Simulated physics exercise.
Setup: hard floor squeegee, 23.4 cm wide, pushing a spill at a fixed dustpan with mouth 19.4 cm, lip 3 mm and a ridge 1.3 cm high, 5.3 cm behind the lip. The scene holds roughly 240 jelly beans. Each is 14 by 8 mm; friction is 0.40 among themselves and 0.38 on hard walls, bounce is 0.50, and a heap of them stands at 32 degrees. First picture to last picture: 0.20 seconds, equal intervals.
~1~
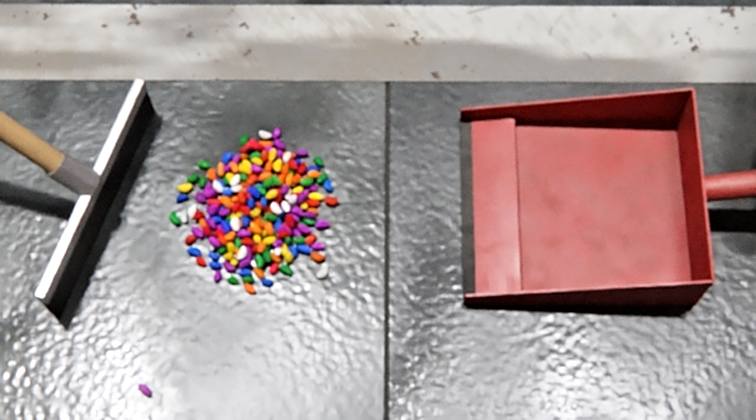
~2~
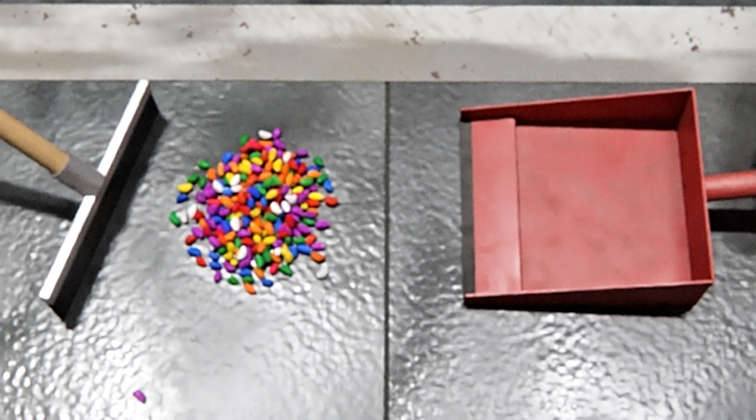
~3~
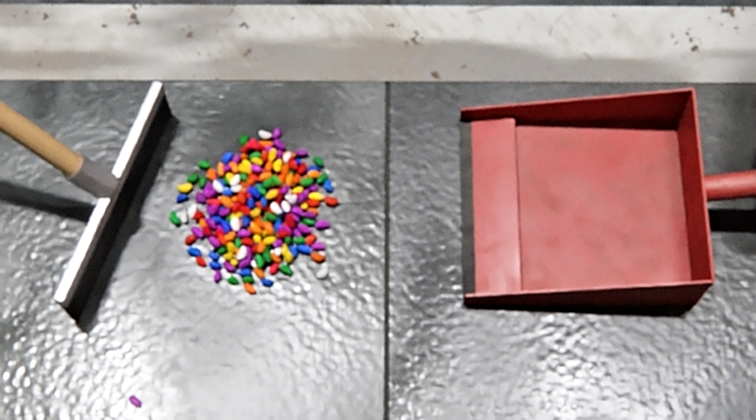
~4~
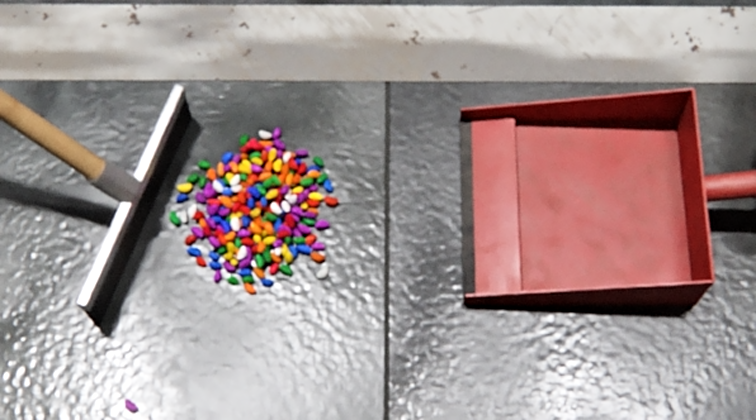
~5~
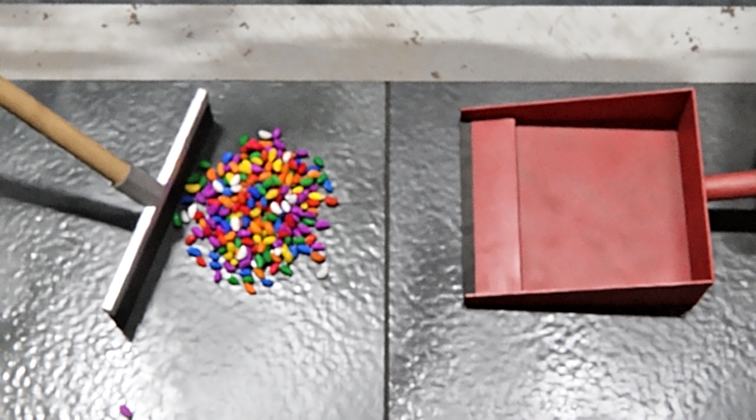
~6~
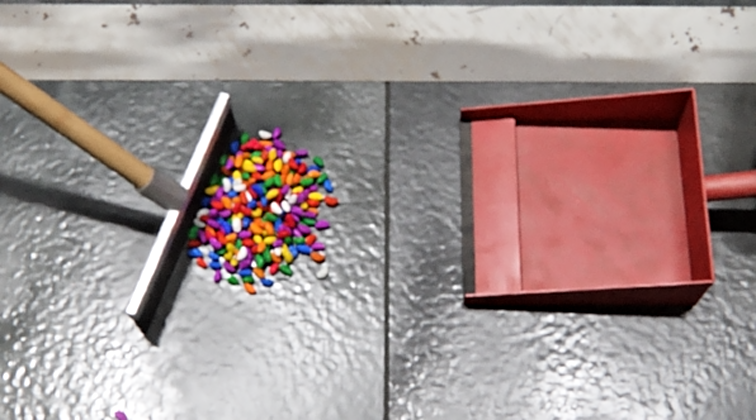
A squeegee with a wooden handle slid slowly to the right across the wet-looking dark floor and pressed into the left edge of a colorful jelly bean heap, while the red dustpan stayed still.
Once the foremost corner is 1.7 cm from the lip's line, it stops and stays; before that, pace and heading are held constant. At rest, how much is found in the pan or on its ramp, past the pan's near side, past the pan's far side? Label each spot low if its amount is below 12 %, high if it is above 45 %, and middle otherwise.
Pan: Middle, near side: Middle, far side: Low.
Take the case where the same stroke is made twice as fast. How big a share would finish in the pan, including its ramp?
In that case roughly 35 percent.
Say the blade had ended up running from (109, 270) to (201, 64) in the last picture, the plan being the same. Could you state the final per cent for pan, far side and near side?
Pan 0, far 10, near 5.
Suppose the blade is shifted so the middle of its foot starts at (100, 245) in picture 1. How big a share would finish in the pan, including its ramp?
I'd estimate about 20 per cent.
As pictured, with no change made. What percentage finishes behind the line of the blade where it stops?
Roughly 5 percent of it.
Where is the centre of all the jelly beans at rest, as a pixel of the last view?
Near (451, 251).
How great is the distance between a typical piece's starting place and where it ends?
That distance is close to 20 cm.
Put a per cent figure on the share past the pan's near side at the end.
Some 25 per cent.
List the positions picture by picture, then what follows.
Blade from (44, 297) to (141, 88), moved 0.0 cm, 0 of the pieces shifted so far; middle of the pieces at (256, 209); pan at (594, 210), in the first picture.
Blade from (48, 298) to (145, 89), moved 0.4 cm, 1 of the pieces shifted so far; middle of the pieces at (256, 209), in the second picture.
Blade from (63, 301) to (159, 91), moved 1.8 cm, 1 of the pieces shifted so far; middle of the pieces at (256, 209), in the third picture.
Blade from (85, 305) to (180, 94), moved 3.9 cm, 1 of the pieces shifted so far; middle of the pieces at (256, 209), in the fourth picture.
Blade from (110, 309) to (203, 98), moved 6.2 cm, 3 of the pieces shifted so far; middle of the pieces at (256, 209), in the fifth picture.
Blade from (134, 313) to (225, 102), moved 8.5 cm, 49 of the pieces shifted so far; middle of the pieces at (262, 206); pan at (594, 210), in the sixth picture.
Then, 0.19 s after the last picture, middle of the blade 16 cm from the lip; 0 % over the lip, far side 0 %, near side 10 %.
Then, 0.32 s after the last picture, middle of the blade 8 cm from the lip; 0 % over the lip, far side 0 %, near side 20 %.
Then, 0.57 s after the last picture, middle of the blade 5 cm from the lip; 25 % over the lip, far side 5 %, near side 25 %.
In the end, pan 25 %, near side 25 %, far side 5 %, in front of the lip or behind the blade 50 %.
